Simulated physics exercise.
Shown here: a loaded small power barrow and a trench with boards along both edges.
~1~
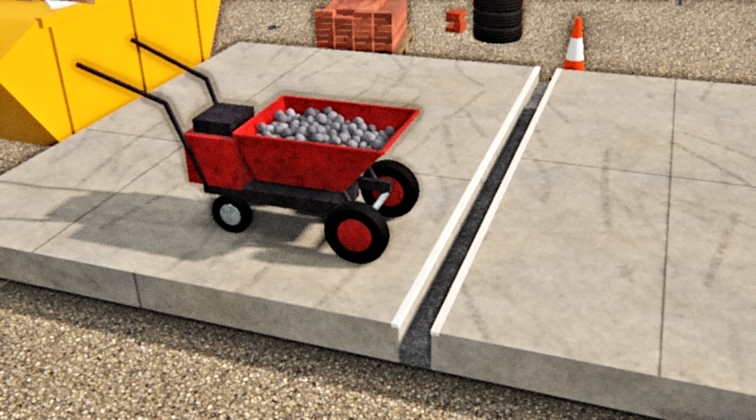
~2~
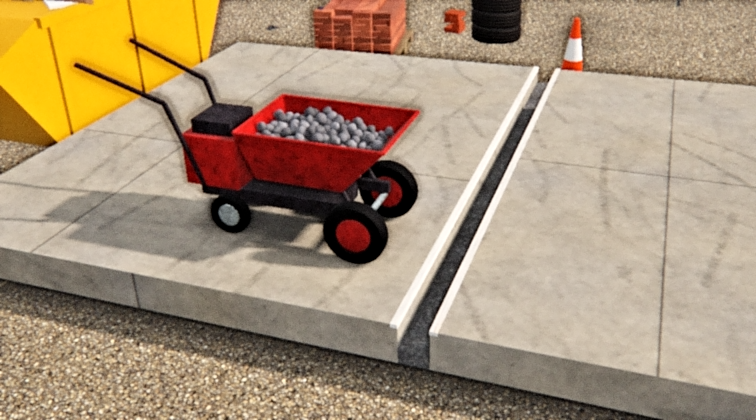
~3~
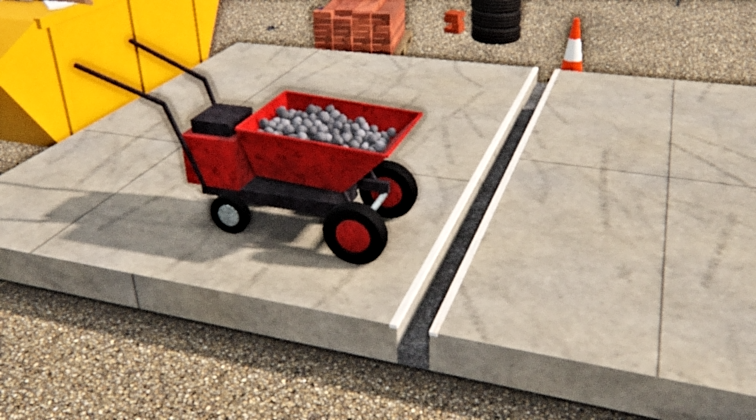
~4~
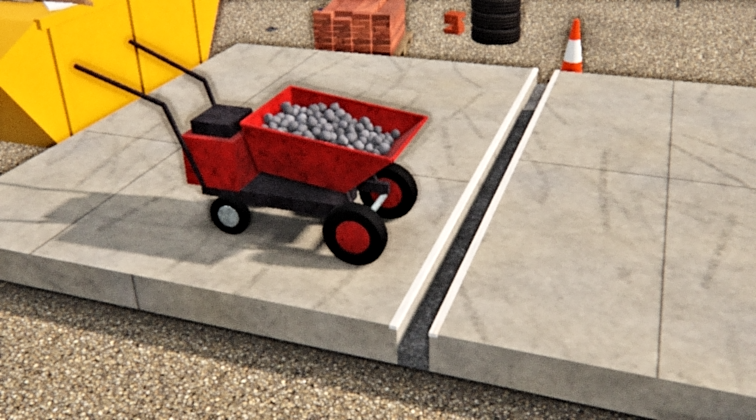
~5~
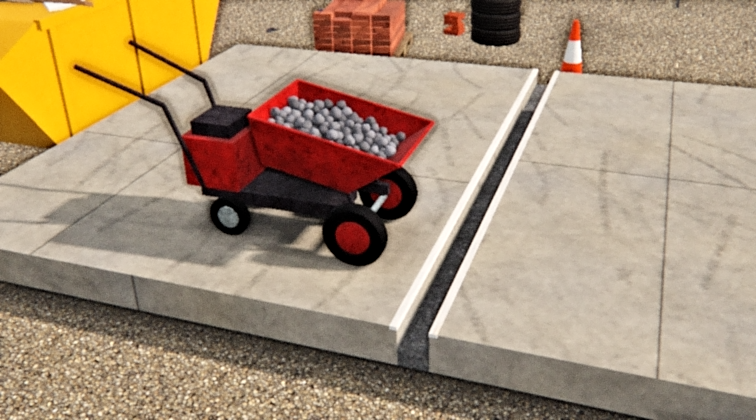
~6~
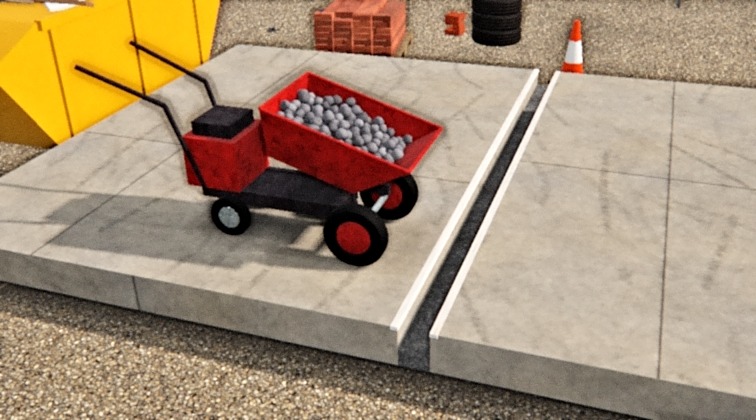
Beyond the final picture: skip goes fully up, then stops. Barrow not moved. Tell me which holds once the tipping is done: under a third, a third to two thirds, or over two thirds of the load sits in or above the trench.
It is under a third.
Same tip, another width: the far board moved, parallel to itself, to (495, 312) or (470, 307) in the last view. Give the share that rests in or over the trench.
80 and 40 percent.
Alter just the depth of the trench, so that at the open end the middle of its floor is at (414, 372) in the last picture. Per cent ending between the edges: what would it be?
10 %.
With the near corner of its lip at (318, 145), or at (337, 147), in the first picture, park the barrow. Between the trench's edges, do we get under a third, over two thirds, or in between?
Between a third and two thirds, then one to two thirds.
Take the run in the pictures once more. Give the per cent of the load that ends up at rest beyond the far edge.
Around 85 per cent.
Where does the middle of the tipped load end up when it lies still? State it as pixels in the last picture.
Somewhere close to (528, 258) in the last picture.
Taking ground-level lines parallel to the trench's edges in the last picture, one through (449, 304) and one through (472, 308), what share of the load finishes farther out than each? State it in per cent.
I'd say some 90 in a hundred, and after that 70 in a hundred.
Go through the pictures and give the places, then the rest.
The first picture shows lip of the skip near (383, 153), level; top of the load near (314, 127), round cobbles; first edge of the trench near (412, 294); far edge near (449, 301), the trench under half as wide as the skip, and about as deep as wide.
The second picture shows lip of the skip near (383, 154), level; top of the load near (314, 127).
The third picture shows lip of the skip near (386, 156), tipped barely; top of the load near (308, 129).
The fourth picture shows lip of the skip near (392, 161), tipped a little; top of the load near (312, 126).
The fifth picture shows lip of the skip near (399, 166), tipped a little; top of the load near (312, 124).
The sixth picture shows lip of the skip near (409, 173), tipped clearly; top of the load near (310, 118); first edge of the trench near (411, 296); far edge near (448, 303).
Shortly afterwards, skip tipped steeply; the whole lot in the skip.
Next, skip tipped right over; near two thirds in the skip; only a few in or heaped over the trench; near a third beyond it; a little falling.
Some moments later, skip tipped right over; a little in the skip; only a few in or heaped over the trench; the bulk beyond it.
In the end, skip tipped right over; a little in the skip; a little in or heaped over the trench; the bulk beyond it.
